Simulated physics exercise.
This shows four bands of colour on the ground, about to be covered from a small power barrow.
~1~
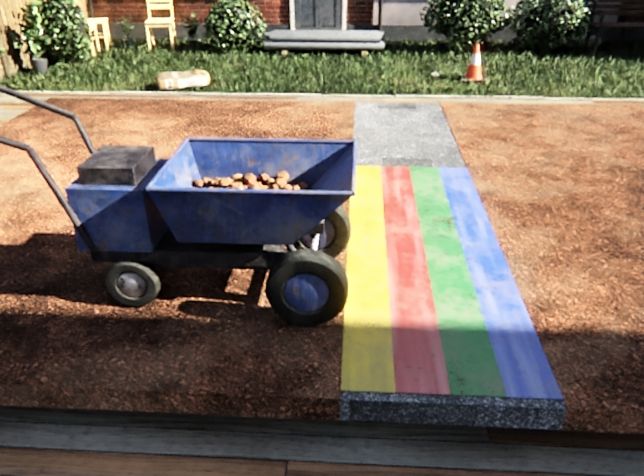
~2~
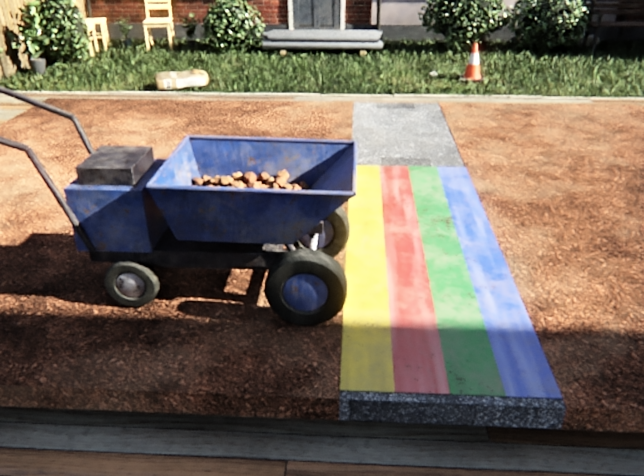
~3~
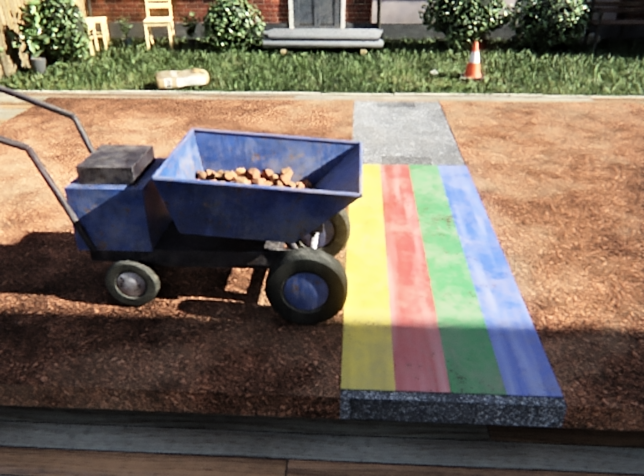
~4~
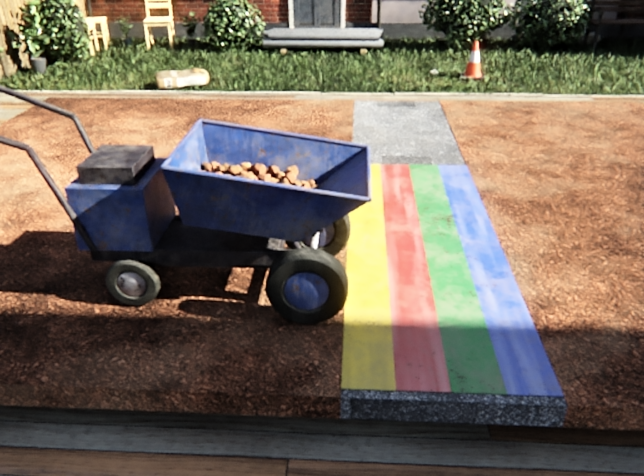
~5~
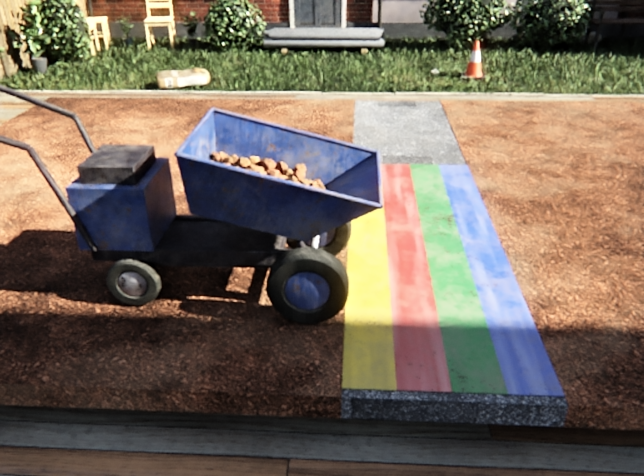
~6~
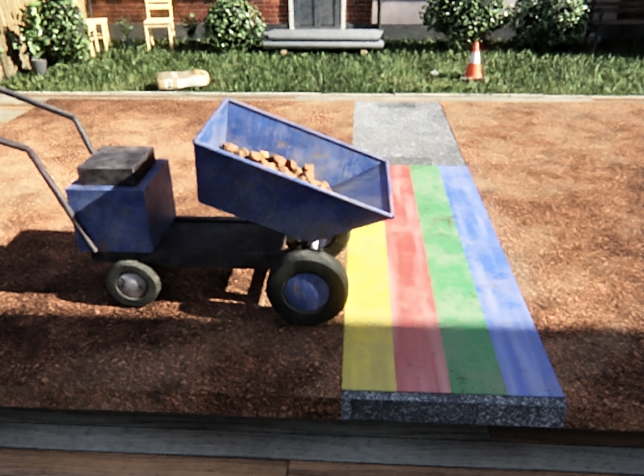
A blue skip full of brown lumps on a small wheeled barrow started out level, then tilted steadily forward to the right, its back end rising beside yellow, red, green and blue strips.
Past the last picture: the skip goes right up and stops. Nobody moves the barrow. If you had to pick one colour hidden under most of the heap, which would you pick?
I would pick green.
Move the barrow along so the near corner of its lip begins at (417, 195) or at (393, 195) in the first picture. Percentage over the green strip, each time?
Result: Try 1 = 10 %, try 2 = 20 %.
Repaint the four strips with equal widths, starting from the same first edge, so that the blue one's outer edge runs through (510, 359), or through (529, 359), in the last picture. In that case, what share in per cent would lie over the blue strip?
The first gives around 30 %, the second around 30 %.
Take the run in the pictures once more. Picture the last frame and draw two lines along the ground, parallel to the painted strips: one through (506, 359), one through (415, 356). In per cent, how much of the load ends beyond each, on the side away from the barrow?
30 and 90 in a hundred.
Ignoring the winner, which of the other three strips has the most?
The strip in blue comes second.
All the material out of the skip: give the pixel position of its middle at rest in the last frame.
Somewhere close to (463, 283) in the last picture.
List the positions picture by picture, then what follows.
Lip of the skip at (353, 194), level; top of the load at (250, 197), clay clods; yellow strip at (368, 351); red strip at (418, 353); green strip at (469, 355); blue strip at (521, 357), in the first frame.
Lip of the skip at (354, 194), tipped barely; top of the load at (250, 196), in the second frame.
Lip of the skip at (360, 196), tipped barely; top of the load at (242, 183), in the third frame.
Lip of the skip at (369, 200), tipped a little; top of the load at (227, 179), in the fourth frame.
Lip of the skip at (381, 207), tipped clearly; top of the load at (218, 171), in the fifth frame.
Lip of the skip at (392, 217), tipped clearly; top of the load at (237, 172); yellow strip at (368, 350); red strip at (419, 351); green strip at (470, 353); blue strip at (521, 355), in the sixth frame.
Soon after the last picture, skip tipped steeply; all in the skip.
A little later, skip tipped right over; about a third in the skip; a small part over the red strip; about half over the green strip; a small part over the blue strip.
Later still, skip tipped right over; a small part in the skip; a small part over the red strip; about a third over the green strip; about a quarter over the blue strip; a small part off the paint.
At rest, skip tipped right over; a small part in the skip; none over the yellow strip; a small part over the red strip; about a third over the green strip; about a quarter over the blue strip; a small part off the paint.
